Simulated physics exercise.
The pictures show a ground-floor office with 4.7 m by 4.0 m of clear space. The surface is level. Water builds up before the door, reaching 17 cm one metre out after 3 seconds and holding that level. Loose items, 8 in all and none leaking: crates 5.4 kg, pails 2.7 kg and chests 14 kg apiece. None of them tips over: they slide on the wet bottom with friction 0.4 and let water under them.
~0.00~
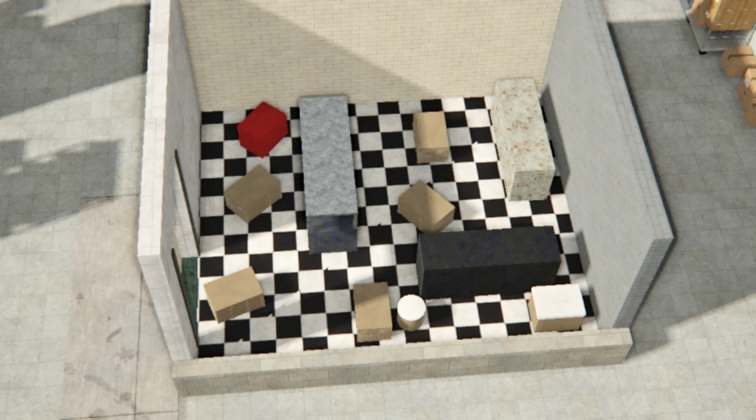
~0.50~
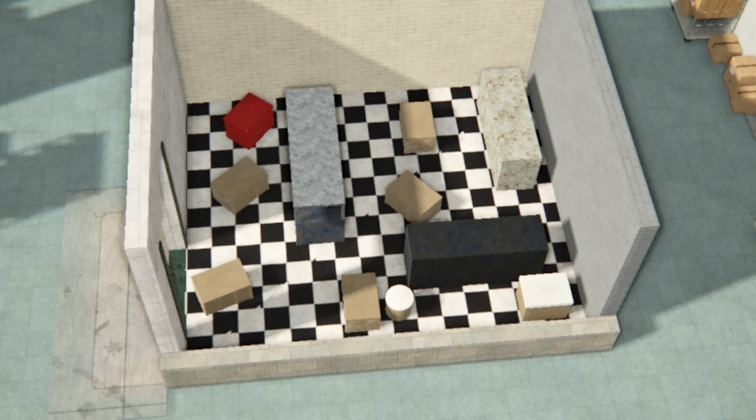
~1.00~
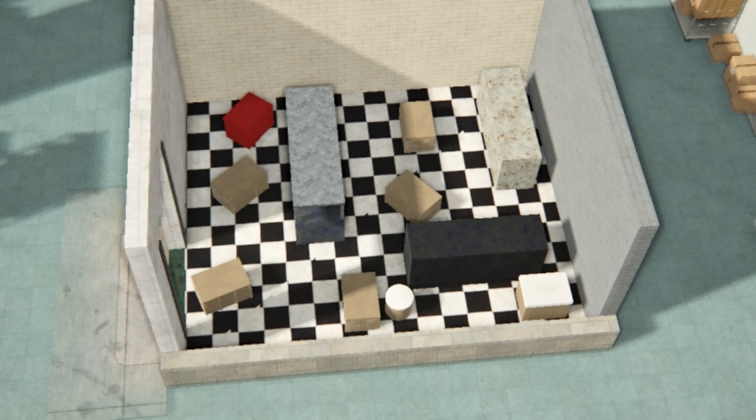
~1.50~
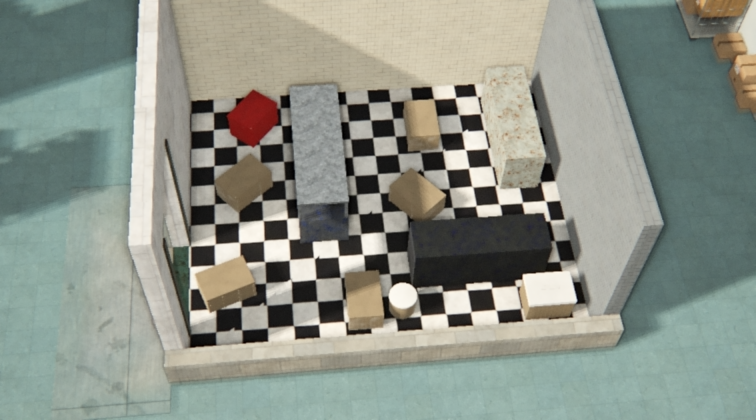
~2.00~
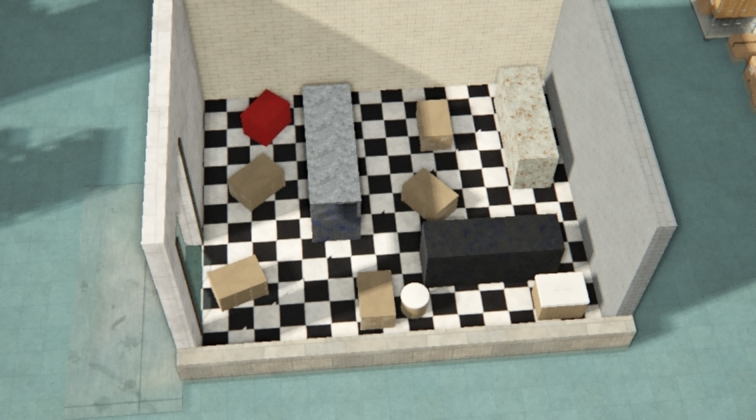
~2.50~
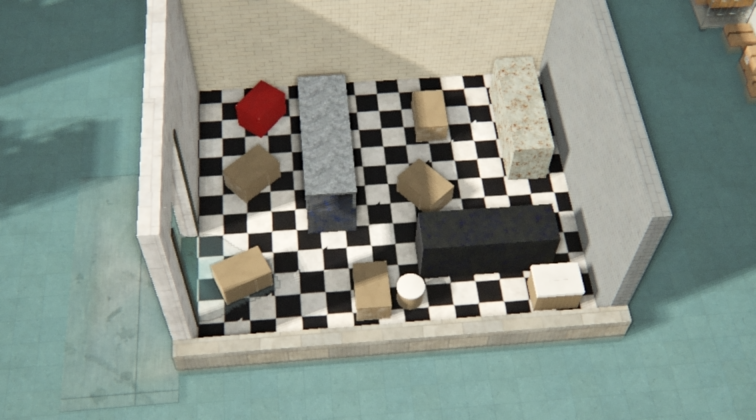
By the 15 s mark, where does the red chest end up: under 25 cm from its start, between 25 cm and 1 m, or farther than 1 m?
The red chest ends up between 25 cm and 1 m away.
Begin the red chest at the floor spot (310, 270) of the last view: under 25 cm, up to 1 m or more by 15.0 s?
Outcome - it ends up well away.
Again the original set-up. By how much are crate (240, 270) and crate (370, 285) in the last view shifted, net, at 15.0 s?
250 cm, 140 cm.
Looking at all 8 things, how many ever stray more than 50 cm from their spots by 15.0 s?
It works out to 7.
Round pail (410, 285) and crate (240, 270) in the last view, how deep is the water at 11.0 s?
Some 13 cm at the first, some 12 cm at the second.
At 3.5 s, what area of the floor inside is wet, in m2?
About 3.0 m2.
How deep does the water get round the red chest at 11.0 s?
Somewhere close to 6 cm.
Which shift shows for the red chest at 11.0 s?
Roughly 5 centimetres by that point.
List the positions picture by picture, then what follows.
The red chest at (262, 120), on the bottom; water covers 0.0 m2; 0 of 8 have shifted, in the first frame.
The red chest at (248, 112), on the bottom; 0.0 m2 under water; 0 of 8 have shifted, in the second frame.
The red chest at (248, 111), on the bottom; 0.0 m2 under water; 0 of 8 have shifted, in the third frame.
The red chest at (252, 109), on the bottom; 0.0 m2 under water; 0 of 8 have shifted, in the fourth frame.
The red chest at (265, 109), on the bottom; water covers 0.0 m2; 0 of 8 have shifted, in the fifth frame.
The red chest at (260, 100), on the bottom; 0.5 m2 under water; 1 of 8 have shifted, in the sixth frame.
After 3.5 s the red chest is near (260, 100), 0.0 m from its start, aground; 0 afloat.
After 6.8 s the red chest is near (260, 100), 0.0 m from its start, aground; 3 afloat.
After 11.0 s the red chest is near (257, 98), 0.0 m from its start, afloat; 7 afloat.
After 15.0 s the red chest is near (226, 115), 0.5 m from its start, afloat; 8 afloat.
